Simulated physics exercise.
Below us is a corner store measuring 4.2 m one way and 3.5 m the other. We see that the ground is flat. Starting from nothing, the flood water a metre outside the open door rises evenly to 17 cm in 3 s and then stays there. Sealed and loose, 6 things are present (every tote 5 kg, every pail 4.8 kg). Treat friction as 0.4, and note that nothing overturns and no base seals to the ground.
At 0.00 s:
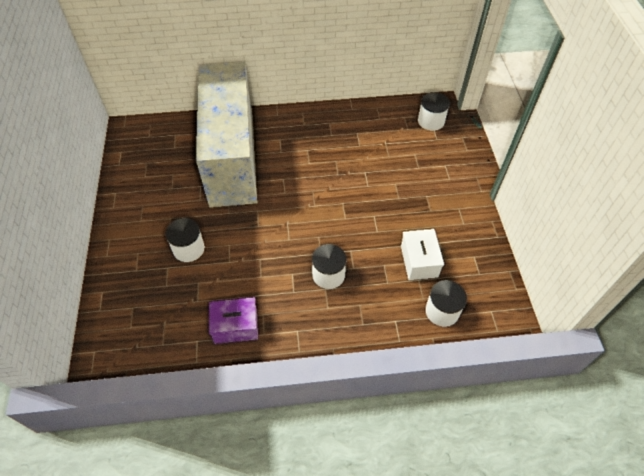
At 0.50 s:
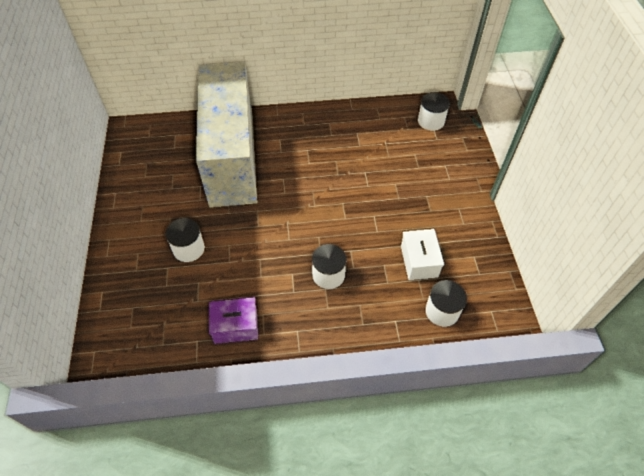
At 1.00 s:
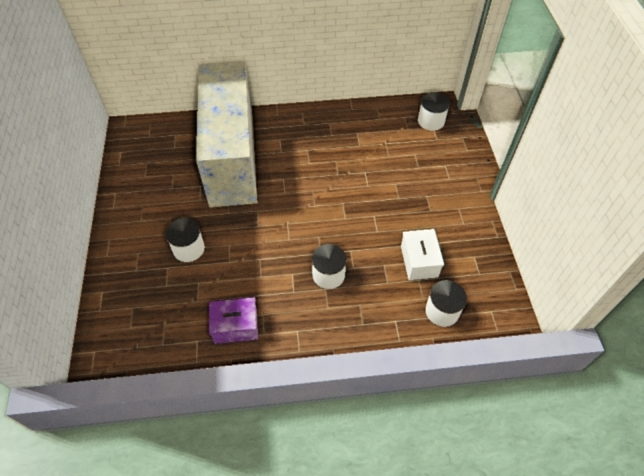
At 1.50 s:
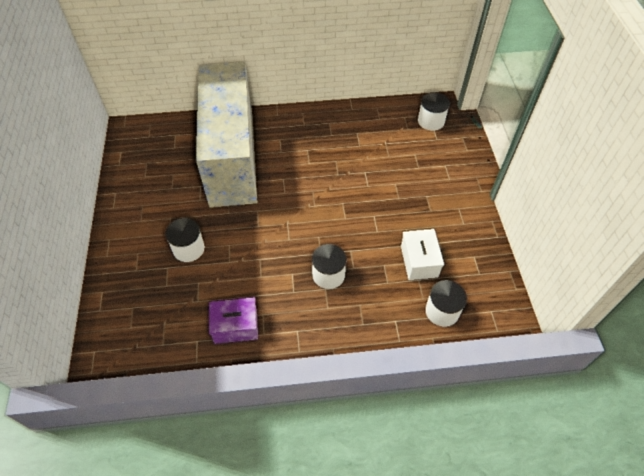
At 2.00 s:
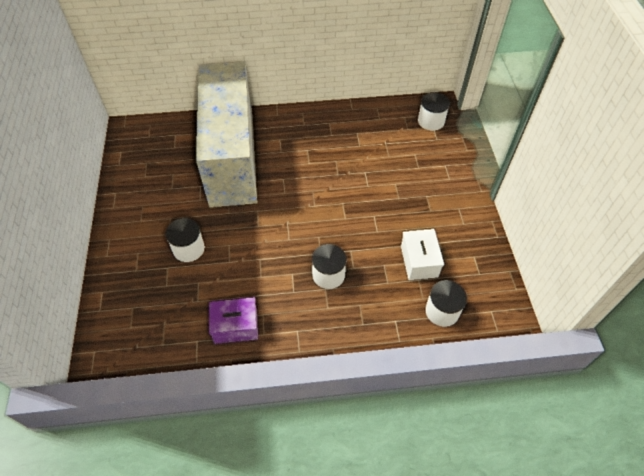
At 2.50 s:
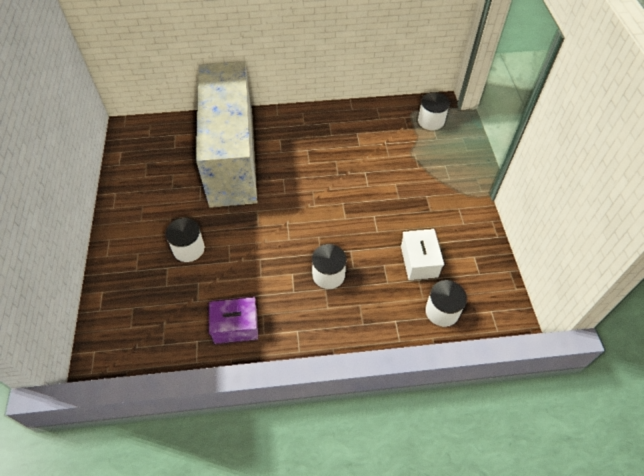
Water crept in through the glass doorway at the right and began spreading thinly over the wooden floor, while the purple box, the white box and the four black-topped pails all stayed still.
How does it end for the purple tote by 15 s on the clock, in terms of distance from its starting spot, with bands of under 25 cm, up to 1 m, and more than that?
It ends a long distance off.
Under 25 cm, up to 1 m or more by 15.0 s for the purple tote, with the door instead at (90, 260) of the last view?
The purple tote would go a long distance.
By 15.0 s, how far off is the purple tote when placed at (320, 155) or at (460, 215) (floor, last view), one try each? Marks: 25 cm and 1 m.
In turn: It travels far; it ends far away.
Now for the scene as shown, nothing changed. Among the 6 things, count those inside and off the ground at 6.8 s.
The number is 1.
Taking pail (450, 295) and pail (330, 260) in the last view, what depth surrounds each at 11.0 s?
Depths: Near 5 cm, then near 11 cm.
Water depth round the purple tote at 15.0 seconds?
I'd say around 14 cm.
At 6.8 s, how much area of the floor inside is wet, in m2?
About 12.0 m2 is covered.
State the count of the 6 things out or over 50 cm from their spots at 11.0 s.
3.
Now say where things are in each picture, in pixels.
In the first picture, the purple tote at (232, 315) rests on the ground; water covers 0.0 m2; 0 of 6 have shifted.
In the second picture, the purple tote at (232, 315) rests on the ground; water covers 0.0 m2; 0 of 6 have shifted.
In the third picture, the purple tote at (232, 315), on the bottom; water covers 0.0 m2; 0 of 6 have shifted.
In the fourth picture, the purple tote at (232, 315) rests on the ground; 0.0 m2 under water; 0 of 6 have shifted.
In the fifth picture, the purple tote at (232, 315), on the bottom; 0.0 m2 under water; 0 of 6 have shifted.
In the sixth picture, the purple tote at (232, 315) rests on the ground; 0.6 m2 under water; 0 of 6 have shifted.
After 3.5 s the purple tote is near (232, 315), 0.0 m from its start, aground; 0 afloat.
After 6.8 s the purple tote is near (232, 333), 0.2 m from its start, aground; 1 afloat.
After 11.0 s the purple tote is near (101, 303), 1.1 m from its start, afloat; 4 afloat.
After 15.0 s the purple tote is near (158, 110), 2.7 m from its start, afloat; 6 afloat.
